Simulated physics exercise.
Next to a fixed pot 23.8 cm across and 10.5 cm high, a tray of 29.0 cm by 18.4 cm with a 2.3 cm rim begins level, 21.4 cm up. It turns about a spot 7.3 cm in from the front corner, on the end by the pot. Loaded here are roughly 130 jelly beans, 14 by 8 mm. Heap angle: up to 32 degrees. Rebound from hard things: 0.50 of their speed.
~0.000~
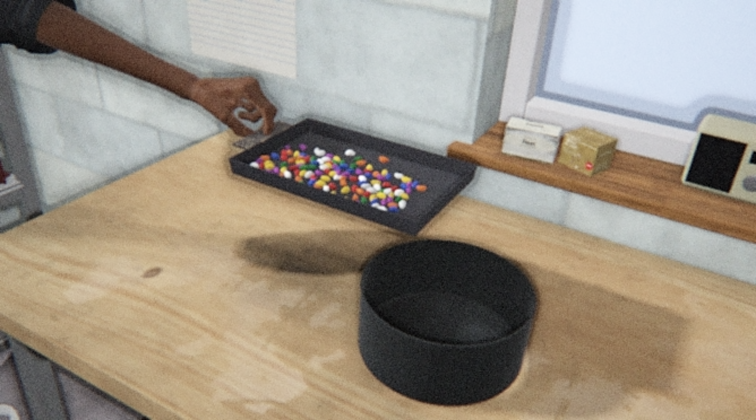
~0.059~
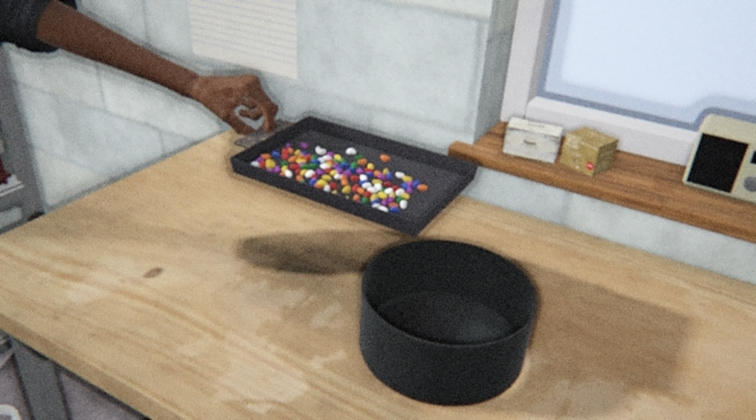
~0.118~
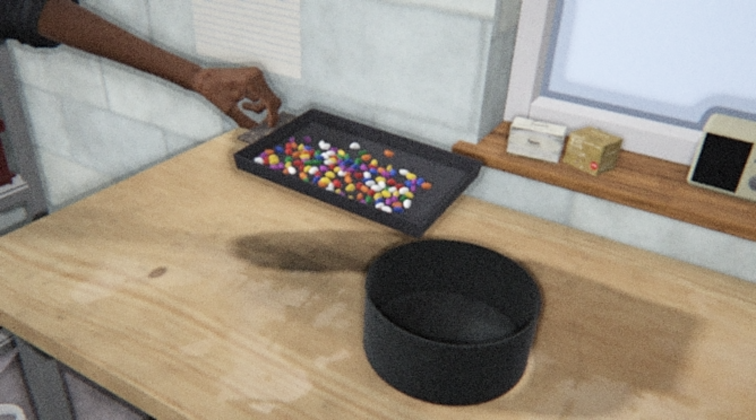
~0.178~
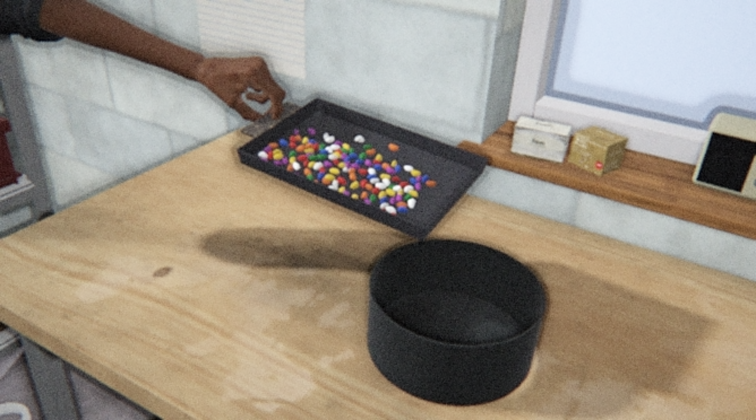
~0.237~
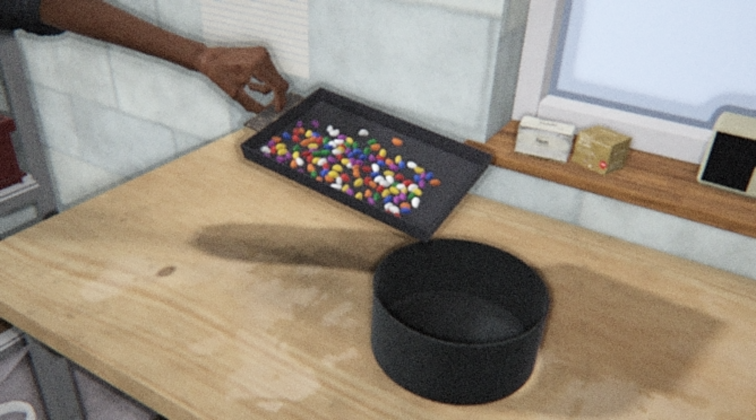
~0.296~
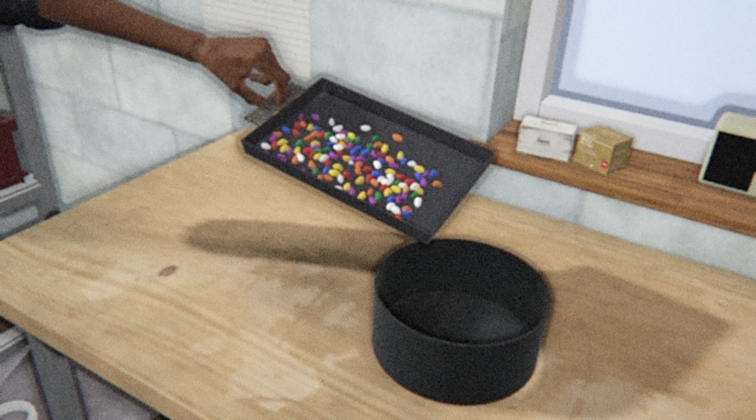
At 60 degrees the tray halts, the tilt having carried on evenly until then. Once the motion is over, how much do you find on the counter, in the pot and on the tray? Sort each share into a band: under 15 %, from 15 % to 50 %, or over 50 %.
Counter: Under 15 %; pot: Under 15 %; tray: Over 50 %.
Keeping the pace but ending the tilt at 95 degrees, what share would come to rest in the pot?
Roughly 90 %.
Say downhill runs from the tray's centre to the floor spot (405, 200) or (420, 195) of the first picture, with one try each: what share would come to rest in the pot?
Near 15 and 15 per cent, in that order.
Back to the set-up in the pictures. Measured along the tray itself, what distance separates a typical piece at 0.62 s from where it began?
Displacement on the tray: Roughly 5 cm.
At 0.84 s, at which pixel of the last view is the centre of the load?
Approximately (367, 186) in the last view.
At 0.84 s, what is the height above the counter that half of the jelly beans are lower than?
The halfway mark is near 24 cm.
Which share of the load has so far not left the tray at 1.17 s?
I'd put it at roughly 100 per cent.
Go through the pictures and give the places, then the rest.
In the first frame, tray tilt 0 degrees, front corners at (232, 158) and (416, 220); middle of the pieces at (338, 177); pot at (448, 287).
In the second frame, tray tilt 1 degrees, front corners at (233, 157) and (417, 221); middle of the pieces at (339, 176).
In the third frame, tray tilt 4 degrees, front corners at (236, 154) and (421, 223), lowest corner right front; middle of the pieces at (343, 173).
In the fourth frame, tray tilt 8 degrees, front corners at (240, 149) and (425, 226), lowest corner right front; middle of the pieces at (347, 169).
In the fifth frame, tray tilt 12 degrees, front corners at (243, 144) and (428, 229), lowest corner right front; middle of the pieces at (351, 165).
In the sixth frame, tray tilt 16 degrees, front corners at (244, 140) and (429, 232), lowest corner right front; middle of the pieces at (354, 162); pot at (462, 286). The tray's pace is about 65 degrees a second.
After 0.62 s, tilt 37 degrees; the tray holds 100 %, the pot 0 %.
Then, at 0.84 s, tilt 52 degrees; the tray holds 100 %, the pot 0 %.
After 1.17 s, tilt 60 degrees; the tray holds 100 %, the pot 0 %.
At rest (2.0 s), counter 0 %, pot 0 %, tray 100 %.
